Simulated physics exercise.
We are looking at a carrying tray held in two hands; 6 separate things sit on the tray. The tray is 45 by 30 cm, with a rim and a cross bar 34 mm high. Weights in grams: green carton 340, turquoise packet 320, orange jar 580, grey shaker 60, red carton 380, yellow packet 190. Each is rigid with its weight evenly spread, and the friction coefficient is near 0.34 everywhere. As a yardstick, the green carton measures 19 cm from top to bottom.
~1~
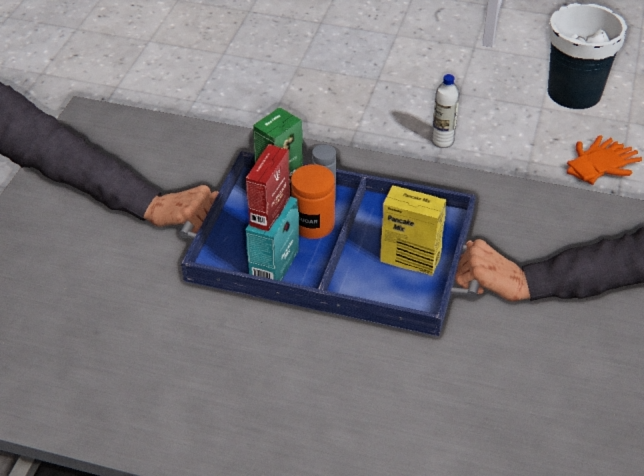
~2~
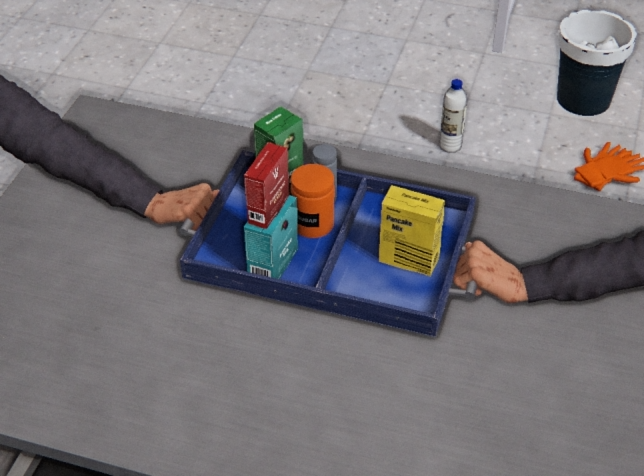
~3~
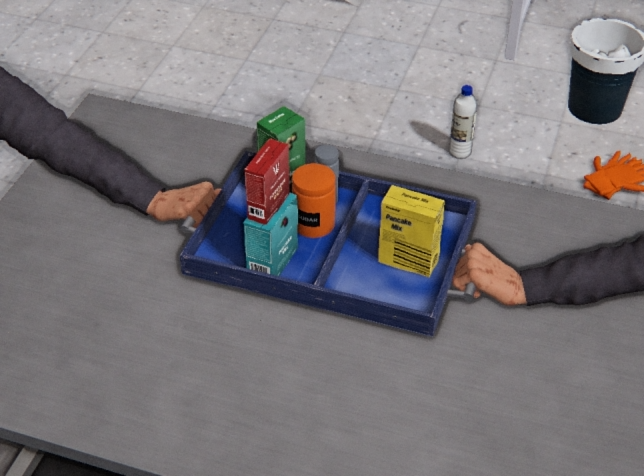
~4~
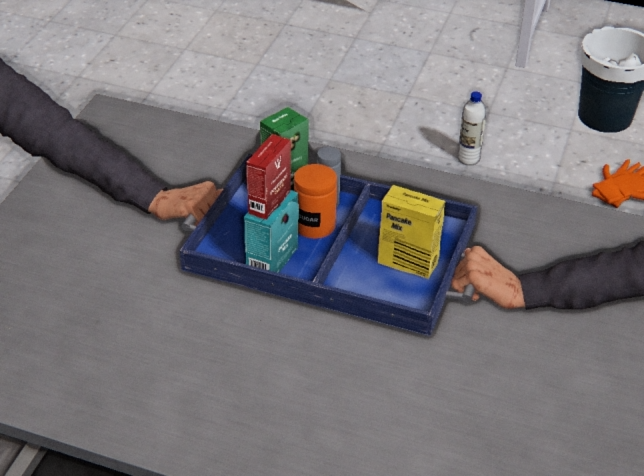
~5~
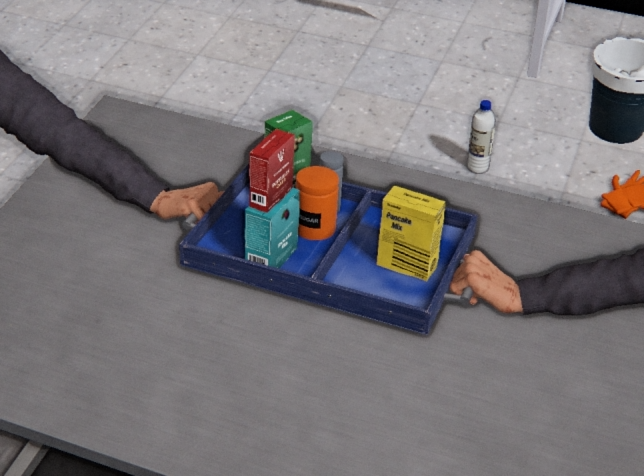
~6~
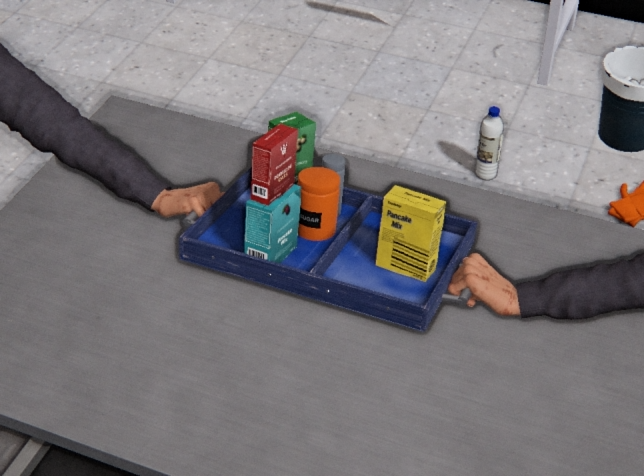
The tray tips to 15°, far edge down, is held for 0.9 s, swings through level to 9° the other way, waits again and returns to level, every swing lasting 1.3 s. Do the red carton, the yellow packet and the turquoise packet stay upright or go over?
The red carton stays upright and the yellow packet stays upright and the turquoise packet stays upright.
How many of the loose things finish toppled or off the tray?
That comes to 0.
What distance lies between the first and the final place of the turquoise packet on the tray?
About 0 cm.
Then, 1.20 s past the last view, tray tilted 15°, far edge down.
Then, 2.00 s past the last view, tray tilted 3°, far edge down.
Then, 2.50 s past the last view, tray tilted 8°, near edge down.
Then, 4.30 s past the last view, tray tilted 3°, near edge down.
Finally, all 6 still in place (within 5 cm). In the last view, red carton near (265, 184), yellow packet near (408, 239).
